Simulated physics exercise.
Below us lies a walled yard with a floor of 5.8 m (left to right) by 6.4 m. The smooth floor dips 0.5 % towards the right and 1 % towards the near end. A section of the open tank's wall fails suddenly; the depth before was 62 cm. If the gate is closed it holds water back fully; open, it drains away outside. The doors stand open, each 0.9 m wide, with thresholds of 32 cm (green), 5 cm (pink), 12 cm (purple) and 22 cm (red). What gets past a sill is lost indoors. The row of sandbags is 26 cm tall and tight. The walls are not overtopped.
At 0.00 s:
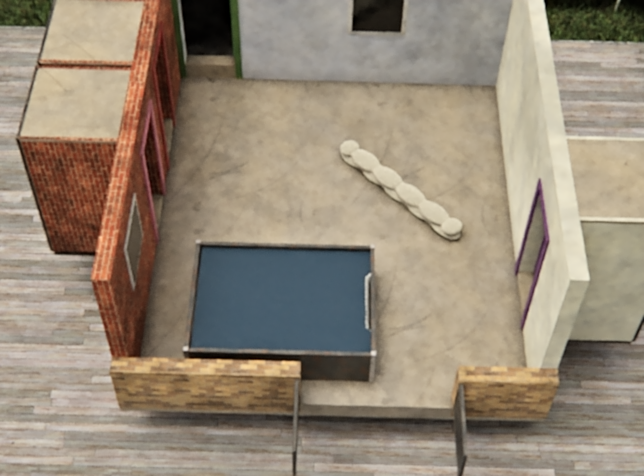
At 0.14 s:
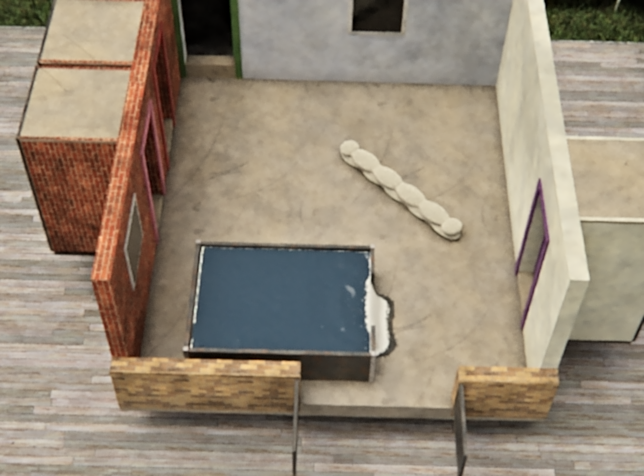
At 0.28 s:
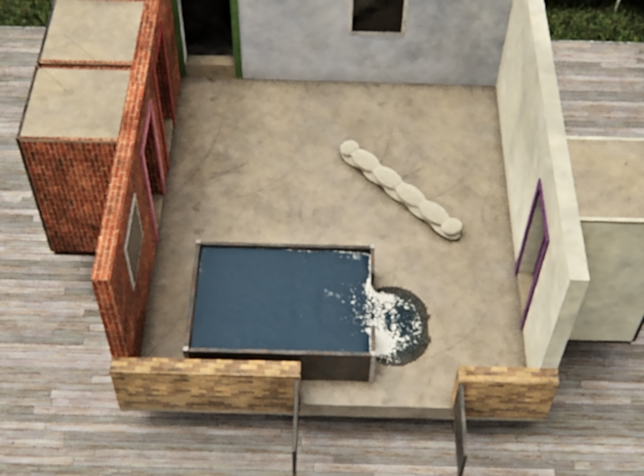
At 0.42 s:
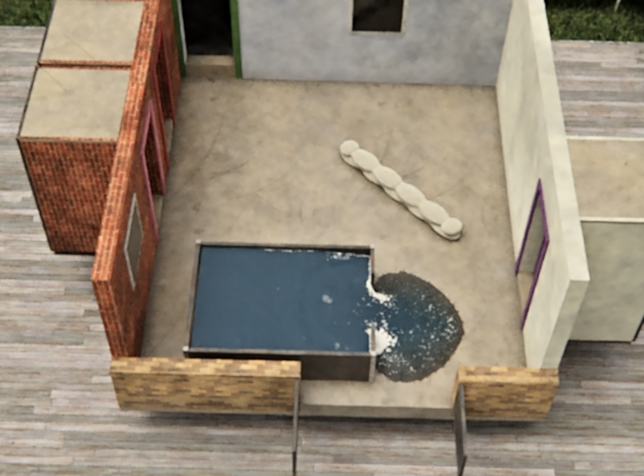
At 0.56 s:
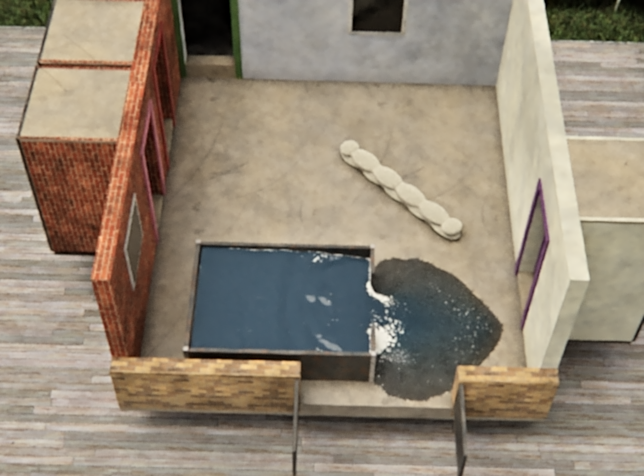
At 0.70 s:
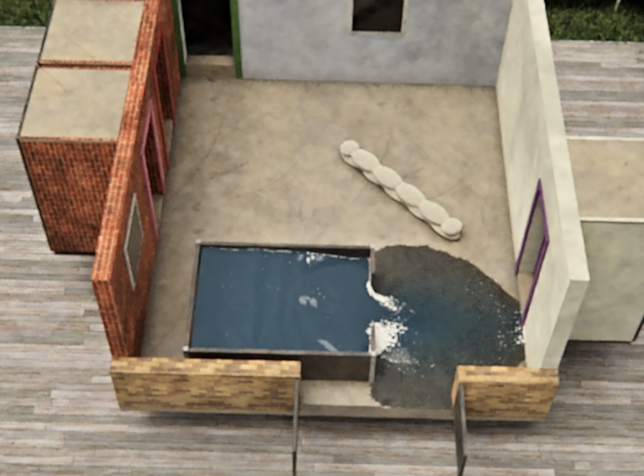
Water bursting through the right side of an open tank in a walled yard, foaming and spreading across the floor rightward.
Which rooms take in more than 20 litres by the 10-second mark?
Within that time: At the green door it does not reach the limit; at the pink door it does not reach the limit; at the purple door it passes the limit; at the red door it keeps below the limit.
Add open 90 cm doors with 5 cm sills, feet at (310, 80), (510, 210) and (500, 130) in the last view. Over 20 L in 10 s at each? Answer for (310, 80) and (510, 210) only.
In that order: Not over, above.
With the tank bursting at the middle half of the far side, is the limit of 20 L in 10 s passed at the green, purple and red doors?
Then: Green under, purple not over, red under.
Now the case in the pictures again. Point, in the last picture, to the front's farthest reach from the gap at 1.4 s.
Around (503, 229).
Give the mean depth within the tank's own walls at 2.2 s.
Some 40 cm.
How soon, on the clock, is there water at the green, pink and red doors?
Arrival: Green 6.0 s, pink 8.5 s, red 7.5 s.
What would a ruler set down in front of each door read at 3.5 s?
Depths in cm: Green 0, pink 0, purple 25, red 0.
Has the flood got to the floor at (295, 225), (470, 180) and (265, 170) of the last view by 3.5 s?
In turn: Still dry, wet, dry.
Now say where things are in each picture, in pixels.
In the first picture, the open tank at (283, 299) is whole and still, 62 cm deep.
In the second picture, water pours out at (370, 316) and has run 0.5 m, to (379, 299); typically 9 cm deep outside, 62 cm at the open tank's back.
In the third picture, water pours out at (369, 318) and has run 0.9 m, to (423, 343); typically 10 cm deep outside, 62 cm at the open tank's back.
In the fourth picture, the front is at (455, 341), 1.3 m from the gap at (369, 318); 1.8 m2 of floor is under water; 62 cm left at the back of the open tank.
In the fifth picture, the front is at (493, 322), 1.9 m from the gap at (369, 317); 3.0 m2 of floor is under water; 62 cm left at the back of the open tank.
In the sixth picture, water pours out at (369, 317) and has run 2.4 m, to (524, 353); typically 4 cm deep outside, 62 cm at the open tank's back.
After 1.4 s water covers 20 % of the floor and is deepest (44 cm) near (520, 395); green door not reached, pink door not reached, purple door 25 cm at the sill, 36 L in, red door not reached.
After 2.2 s water covers 20 % of the floor and is deepest (34 cm) near (480, 362); green door not reached, pink door not reached, purple door 30 cm at the sill, 107 L in, red door not reached.
After 3.5 s water covers 35 % of the floor and is deepest (26 cm) near (520, 395); green door not reached, pink door not reached, purple door 25 cm at the sill, 221 L in, red door not reached.
After 6.0 s water covers 60 % of the floor and is deepest (22 cm) near (520, 395); green door 1 cm at the sill, 0 L in, pink door not reached, purple door 19 cm at the sill, 308 L in, red door not reached.
After 10.0 s water covers 90 % of the floor and is deepest (14 cm) near (508, 395); green door 6 cm at the sill, 0 L in, pink door 6 cm at the sill, 0 L in, purple door 13 cm at the sill, 331 L in, red door 7 cm at the sill, 0 L in.
